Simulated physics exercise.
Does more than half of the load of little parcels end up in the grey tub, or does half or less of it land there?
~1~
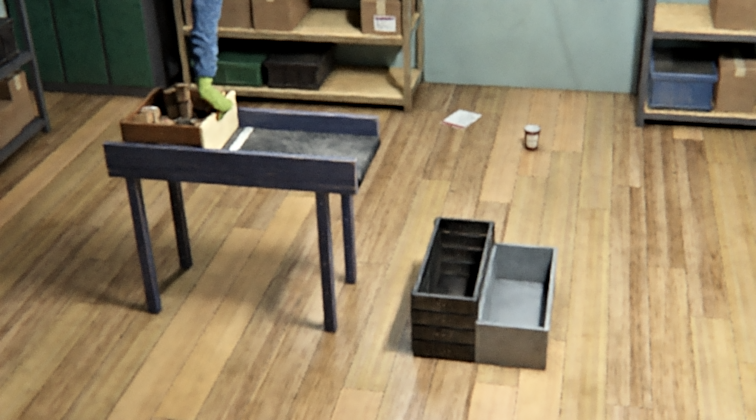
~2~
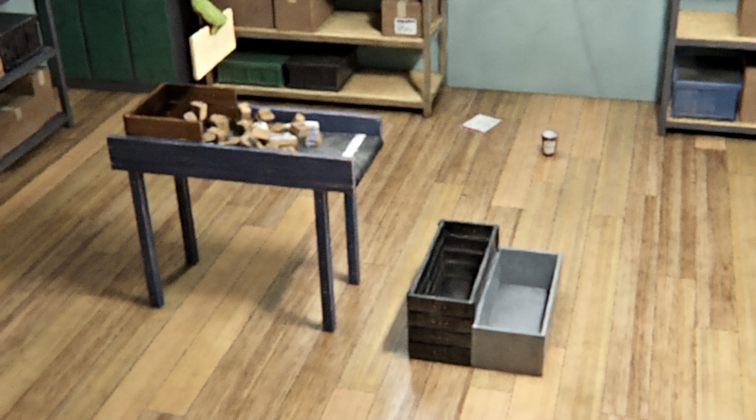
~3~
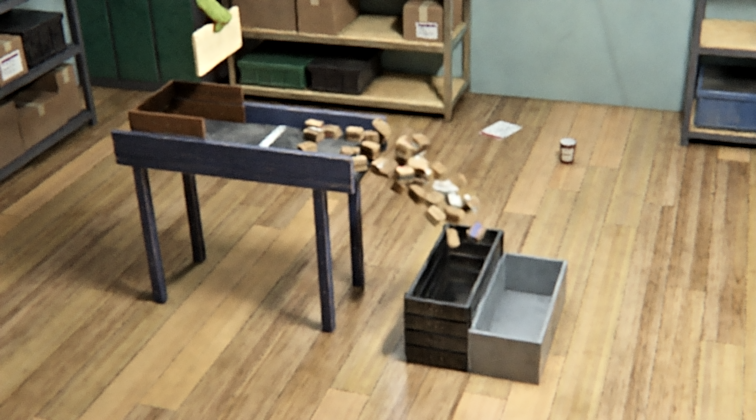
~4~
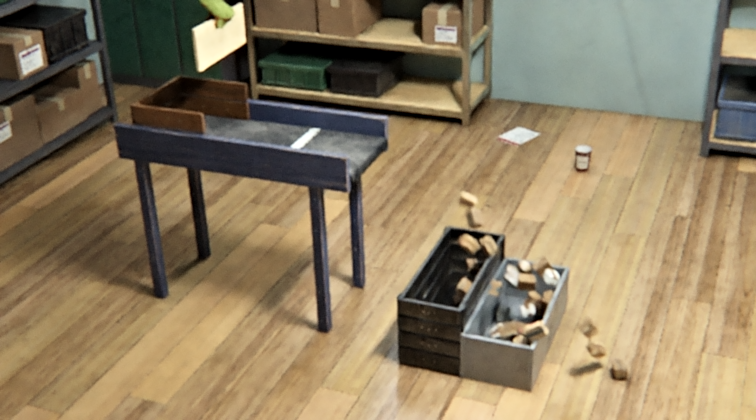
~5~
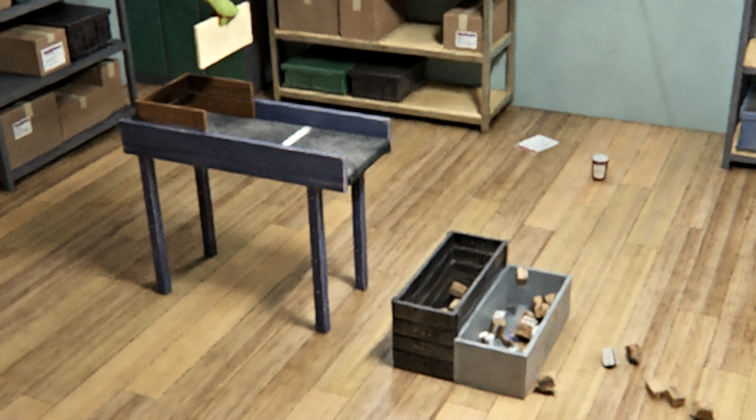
More than half of the little parcels end up in the grey tub, with the rest split between the black tub and the floor beyond.
